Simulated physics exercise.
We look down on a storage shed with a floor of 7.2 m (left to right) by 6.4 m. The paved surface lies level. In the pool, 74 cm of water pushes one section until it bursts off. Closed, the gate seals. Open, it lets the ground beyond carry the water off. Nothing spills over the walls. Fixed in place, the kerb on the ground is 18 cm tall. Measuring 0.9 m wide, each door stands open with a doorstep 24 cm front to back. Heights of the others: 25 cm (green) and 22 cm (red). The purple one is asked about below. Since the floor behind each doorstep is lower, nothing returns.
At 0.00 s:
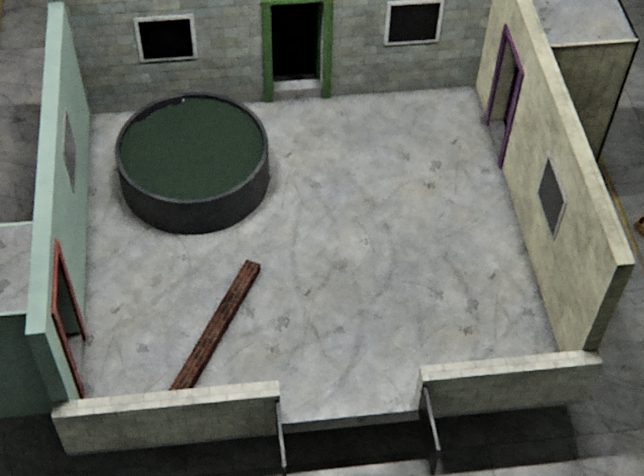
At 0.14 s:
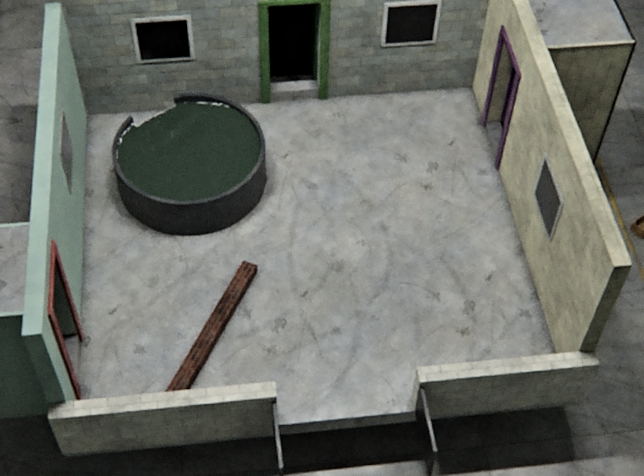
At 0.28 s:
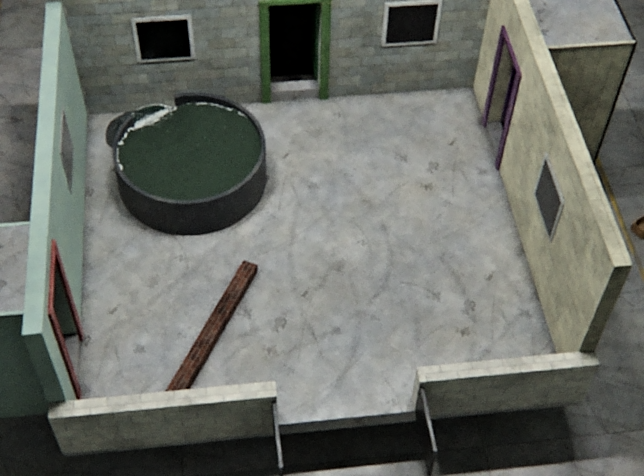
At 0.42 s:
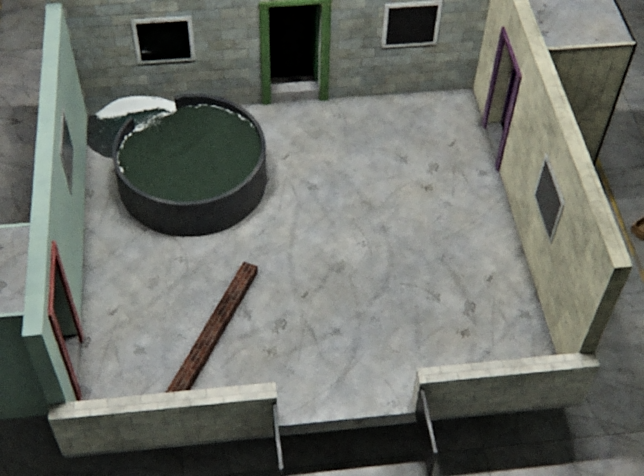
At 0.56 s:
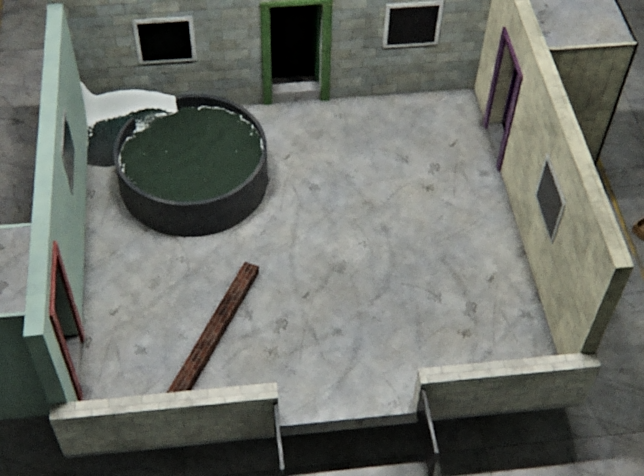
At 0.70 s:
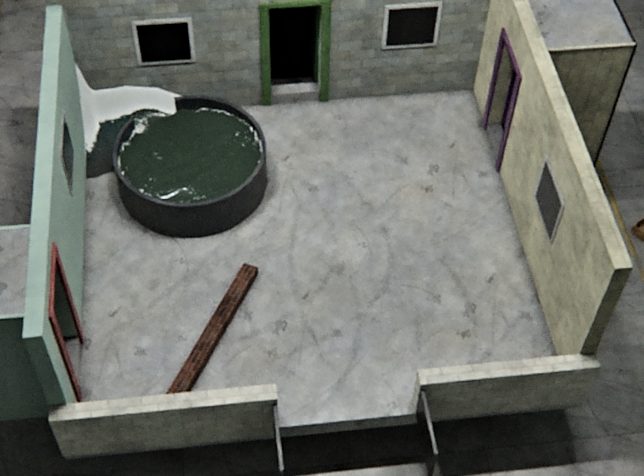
At the start, a round pool of dark green water stands still and whole in a walled space with a wooden beam on the floor. Then its rim opens on the far side and water pours out, foaming white, spreading left to the pale green wall while foam streaks drift across the pool's surface.
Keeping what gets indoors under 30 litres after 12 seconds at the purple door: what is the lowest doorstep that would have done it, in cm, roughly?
Close to 7 cm is just enough.
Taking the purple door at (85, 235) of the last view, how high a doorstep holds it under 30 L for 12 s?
It needs about 12.0 cm.
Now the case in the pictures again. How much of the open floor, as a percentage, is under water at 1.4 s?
Around 10 per cent of the floor.
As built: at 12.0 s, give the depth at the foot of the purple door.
Depth: Near 9.5 cm.
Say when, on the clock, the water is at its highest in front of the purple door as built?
Peak: Close to 4.0 s.
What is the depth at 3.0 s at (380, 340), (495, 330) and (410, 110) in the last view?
Taking the spots in order: About 0, 0 and 4 centimetres.
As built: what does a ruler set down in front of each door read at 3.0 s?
Door by door in cm - green 7, purple 0, red 6.
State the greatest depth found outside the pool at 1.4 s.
It gets to close to 68 centimetres there.
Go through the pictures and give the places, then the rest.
In the first frame, the pool at (192, 148) is whole and still, 74 cm deep; the purple door at (503, 104) is dry.
In the second frame, water pours out on the far side and has run 0.4 m, to a hidden place; about 10 cm deep outside, 74 cm at the back.
In the third frame, the gap is on the far side, the front 0.8 m out at (135, 112); the back of the pool holds 74 cm.
In the fourth frame, the gap is on the far side, the front 1.2 m out at (95, 116); the back of the pool holds 74 cm.
In the fifth frame, water pours out on the far side and has run 1.3 m, to (89, 117); about 13 cm deep outside, 74 cm at the back.
In the sixth frame, the front is at (88, 118), 1.3 m from the gap on the far side; 1.8 m2 of floor is wet, 72 cm left at the back; the purple door at (501, 107), 6.0 m from the gap, is still 4.8 m from the nearest water.
After 1.4 s water covers 10 % of the floor, deepest (68 cm) near (98, 120); it has not reached the purple door.
After 3.0 s water covers 40 % of the floor, deepest (42 cm) near (148, 116); it has not reached the purple door.
After 12.0 s water covers 95 % of the floor, deepest (15 cm) near (79, 432); 10 cm at the purple door, 0 litres in over its 16 cm doorstep.
At the purple door as built, the water arrived by 3.2 s and peaked near 12 cm at 4.0 s.
With a doorstep of 6.5 cm, 41 litres would have come in within the 12 s; with 8.5 cm, 13 litres. So under 30 litres takes about 7 cm.
